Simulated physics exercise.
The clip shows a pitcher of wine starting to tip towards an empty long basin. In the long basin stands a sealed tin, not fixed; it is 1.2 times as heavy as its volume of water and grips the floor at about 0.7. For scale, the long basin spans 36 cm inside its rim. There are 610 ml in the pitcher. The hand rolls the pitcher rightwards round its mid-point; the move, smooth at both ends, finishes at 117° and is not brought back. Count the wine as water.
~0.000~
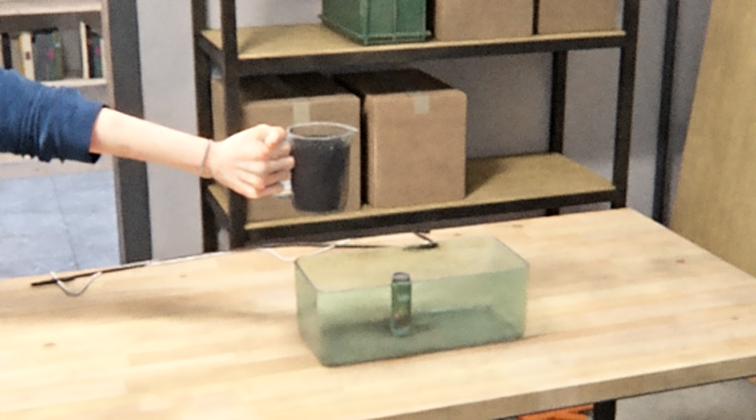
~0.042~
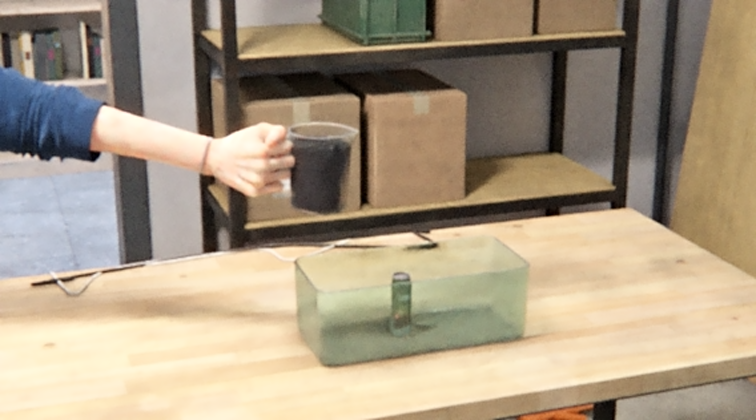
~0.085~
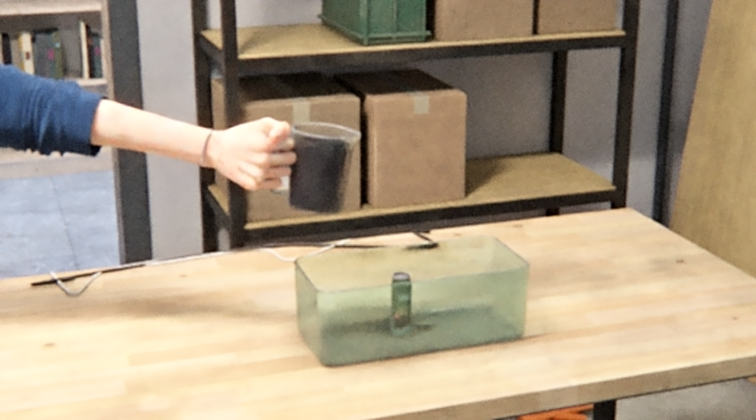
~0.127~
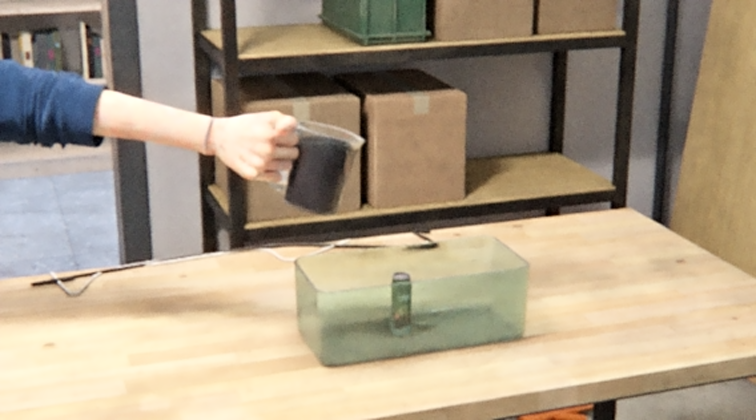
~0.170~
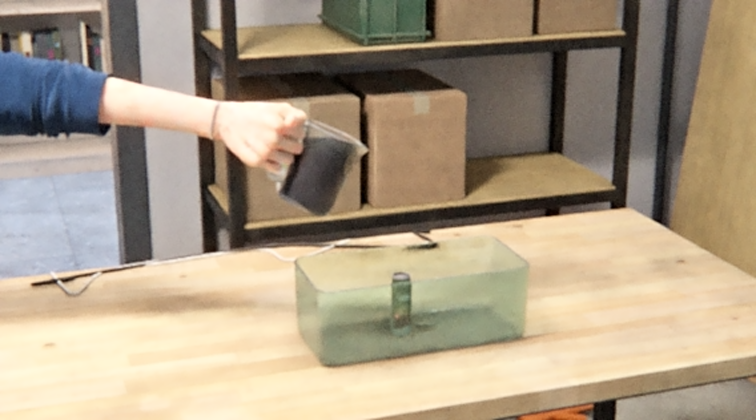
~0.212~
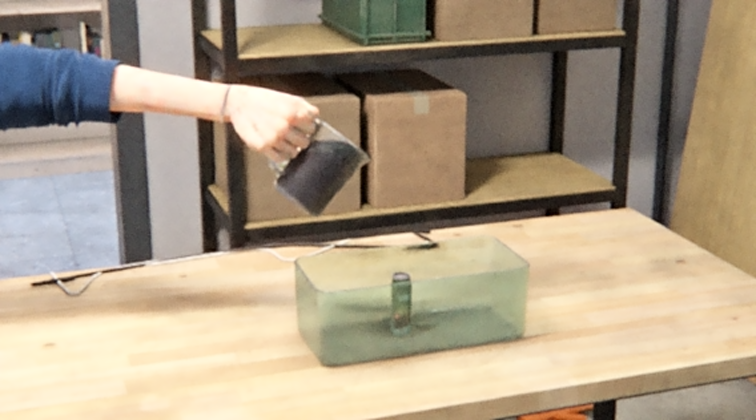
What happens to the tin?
The tin topples.
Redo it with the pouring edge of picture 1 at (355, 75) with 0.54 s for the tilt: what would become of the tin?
Then it stays up.
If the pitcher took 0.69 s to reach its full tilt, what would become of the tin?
The tin falls.
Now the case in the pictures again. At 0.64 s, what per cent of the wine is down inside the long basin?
About 76 per cent.
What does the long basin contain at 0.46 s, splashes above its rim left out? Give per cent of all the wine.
Near 16 in a hundred.
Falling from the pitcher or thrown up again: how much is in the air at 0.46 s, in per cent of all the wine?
About 36 per cent.
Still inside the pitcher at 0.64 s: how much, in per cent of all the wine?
Some 7 per cent.
After 0.46 s the tilt is 111° and 48 per cent is still to pour; the tin stands where it began.
After 0.64 s the tilt is 117° and 7 per cent is still to pour; the tin stands 1 cm from where it began.
After 0.83 s the tilt is 117° and 0 per cent is still to pour; the tin leans 35°.
After 1.04 s the tilt is 117° and 0 per cent is still to pour; the tin lies on its side.
In the end the tin lies on its side.
